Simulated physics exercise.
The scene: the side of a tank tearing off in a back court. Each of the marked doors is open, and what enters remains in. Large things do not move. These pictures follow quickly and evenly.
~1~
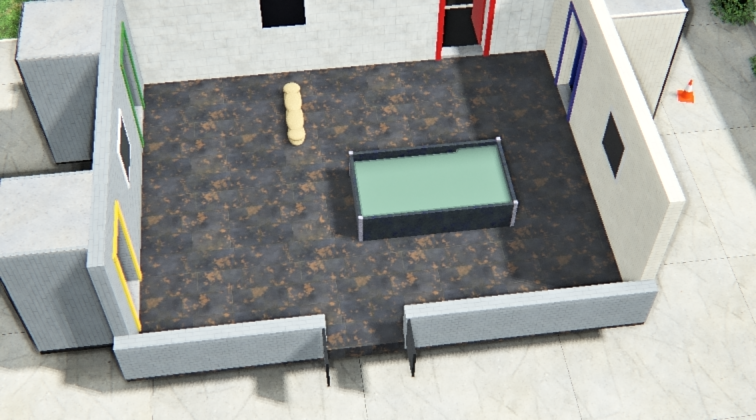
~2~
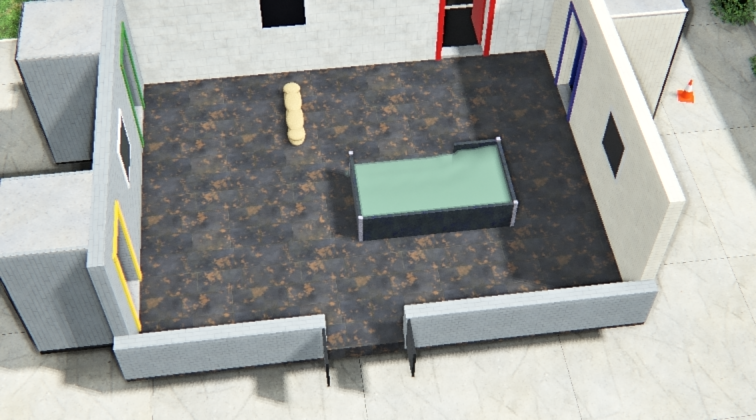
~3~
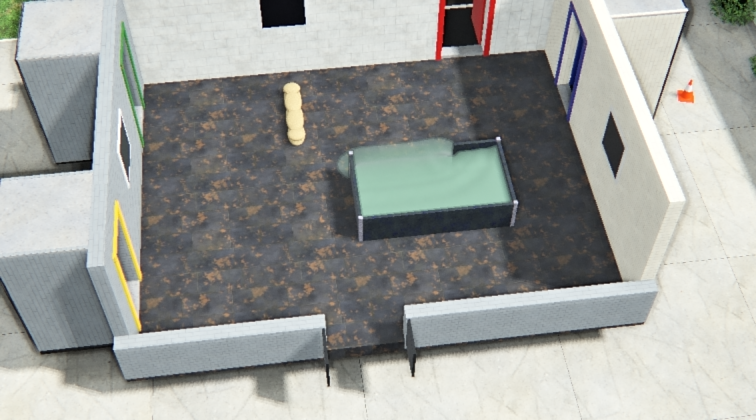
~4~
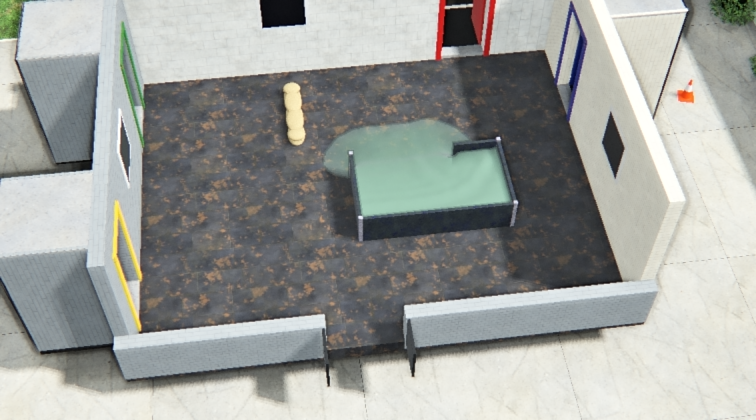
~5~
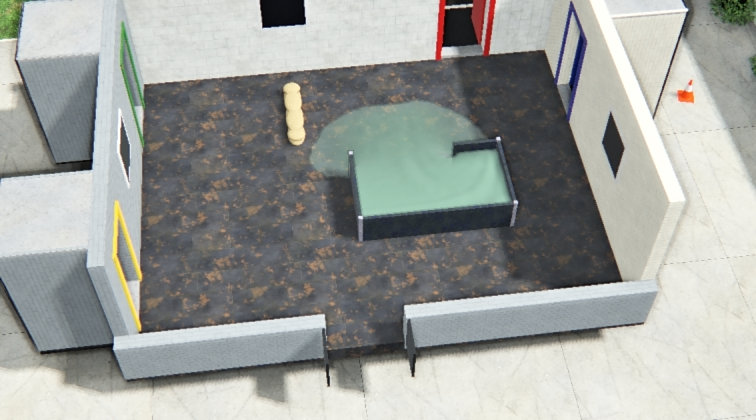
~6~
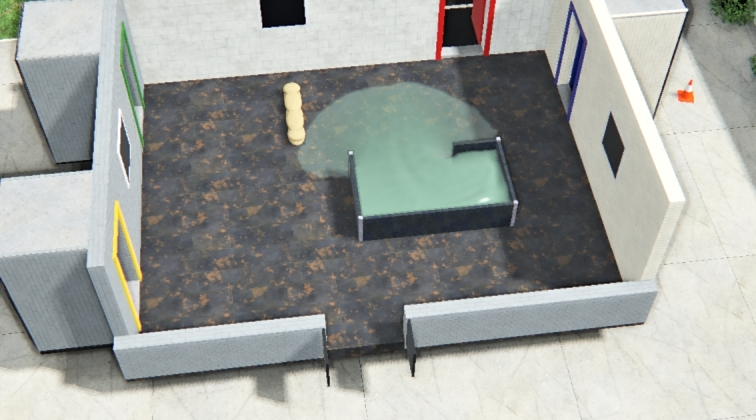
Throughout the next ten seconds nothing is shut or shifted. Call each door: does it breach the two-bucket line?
Calls: The green door does not breach it; the red door breaches it; the blue door breaches it; the yellow door does not breach it.
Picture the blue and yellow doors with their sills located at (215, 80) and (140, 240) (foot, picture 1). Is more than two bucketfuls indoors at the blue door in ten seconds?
I reckon the blue door doesn't reach it.
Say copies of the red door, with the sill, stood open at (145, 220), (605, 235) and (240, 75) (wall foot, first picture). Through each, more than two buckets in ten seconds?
Log: Door one is below the limit; door two is below the limit; door three is below the limit.
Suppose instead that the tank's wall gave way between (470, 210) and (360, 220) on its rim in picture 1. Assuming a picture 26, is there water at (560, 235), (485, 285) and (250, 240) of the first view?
The first point is soaked, the second soaked, the third spared.
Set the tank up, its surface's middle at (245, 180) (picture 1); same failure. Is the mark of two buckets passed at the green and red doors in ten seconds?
As I see it, the green door crosses the line and the red door remains below.
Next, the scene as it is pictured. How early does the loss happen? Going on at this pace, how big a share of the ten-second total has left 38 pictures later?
I'd say about 55 per cent.
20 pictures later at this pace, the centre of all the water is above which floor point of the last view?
I reckon somewhere around (381, 124).
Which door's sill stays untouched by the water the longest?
Answer - the yellow one.
A moment on, water covers 20 % of the floor; the green door not reached, the red door wet at the sill, nothing in, the blue door not reached, the yellow door not reached.
Next, water covers 25 % of the floor; the green door not reached, the red door under two buckets in, the blue door not reached, the yellow door not reached.
Then, water covers 35 % of the floor; the green door wet at the sill, nothing in, the red door over two buckets in, the blue door wet at the sill, nothing in, the yellow door not reached.
Later, water covers 65 % of the floor; the green door under two buckets in, the red door over two buckets in, the blue door over two buckets in, the yellow door wet at the sill, nothing in.
In the end, water covers 90 % of the floor; the green door under two buckets in, the red door over two buckets in, the blue door far over two buckets in, the yellow door wet at the sill, nothing in.
